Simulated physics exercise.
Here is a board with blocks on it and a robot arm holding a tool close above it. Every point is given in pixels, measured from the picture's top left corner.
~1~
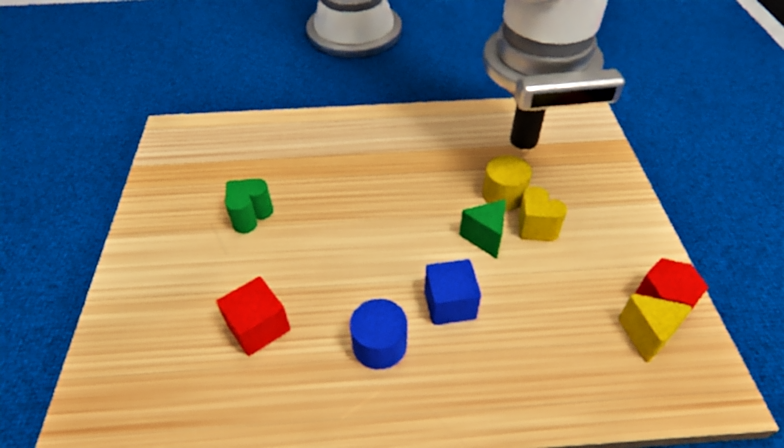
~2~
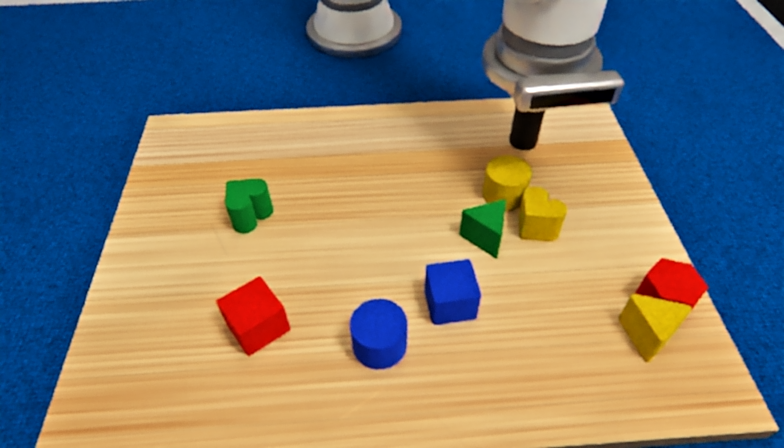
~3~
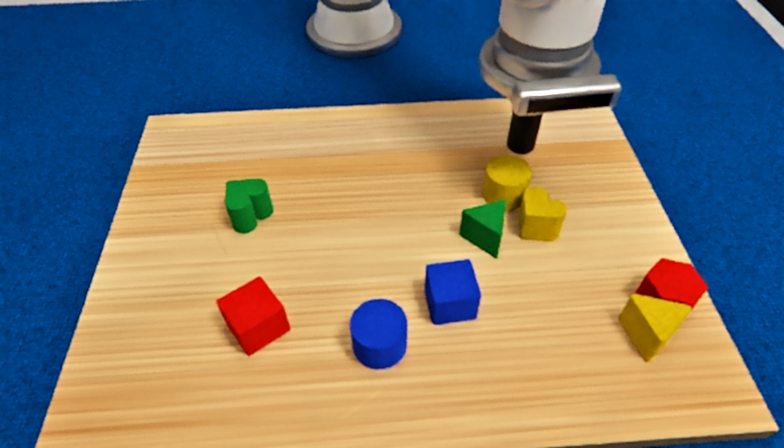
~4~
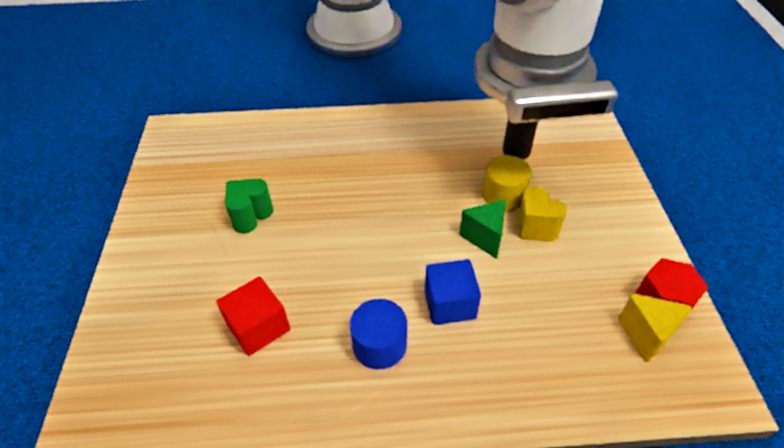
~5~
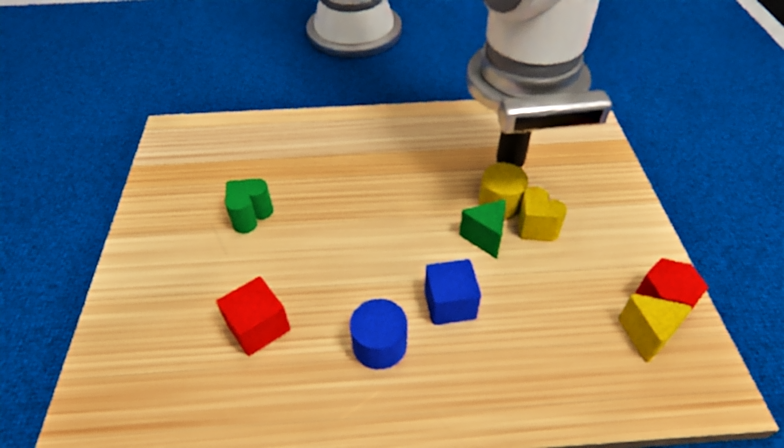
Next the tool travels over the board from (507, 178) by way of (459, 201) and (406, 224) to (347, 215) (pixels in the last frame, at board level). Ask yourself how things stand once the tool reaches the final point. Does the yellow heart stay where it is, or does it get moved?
At the end, its place is the same.
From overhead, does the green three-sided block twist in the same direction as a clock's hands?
Answer: Yes.
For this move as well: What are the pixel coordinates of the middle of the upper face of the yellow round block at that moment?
About (491, 198).
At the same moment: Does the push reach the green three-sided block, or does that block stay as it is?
The block moves away from its spot.
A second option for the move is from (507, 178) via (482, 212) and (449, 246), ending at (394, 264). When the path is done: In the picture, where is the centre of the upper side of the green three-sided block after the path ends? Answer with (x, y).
If I read the scene right, the answer is (492, 268).
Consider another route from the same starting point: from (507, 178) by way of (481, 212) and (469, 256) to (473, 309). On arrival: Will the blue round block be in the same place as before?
The answer is yes.
The first path, step by step. One third of the way, tool (461, 183); green three-sided block (494, 228), turned 35° clockwise; yellow round block (491, 198).
Two thirds of the way, tool (406, 206); green three-sided block (494, 228), turned 35° clockwise; yellow round block (491, 198).
At the end, tool (345, 197); green three-sided block (494, 228), turned 35° clockwise; yellow round block (491, 198); yellow heart in place.
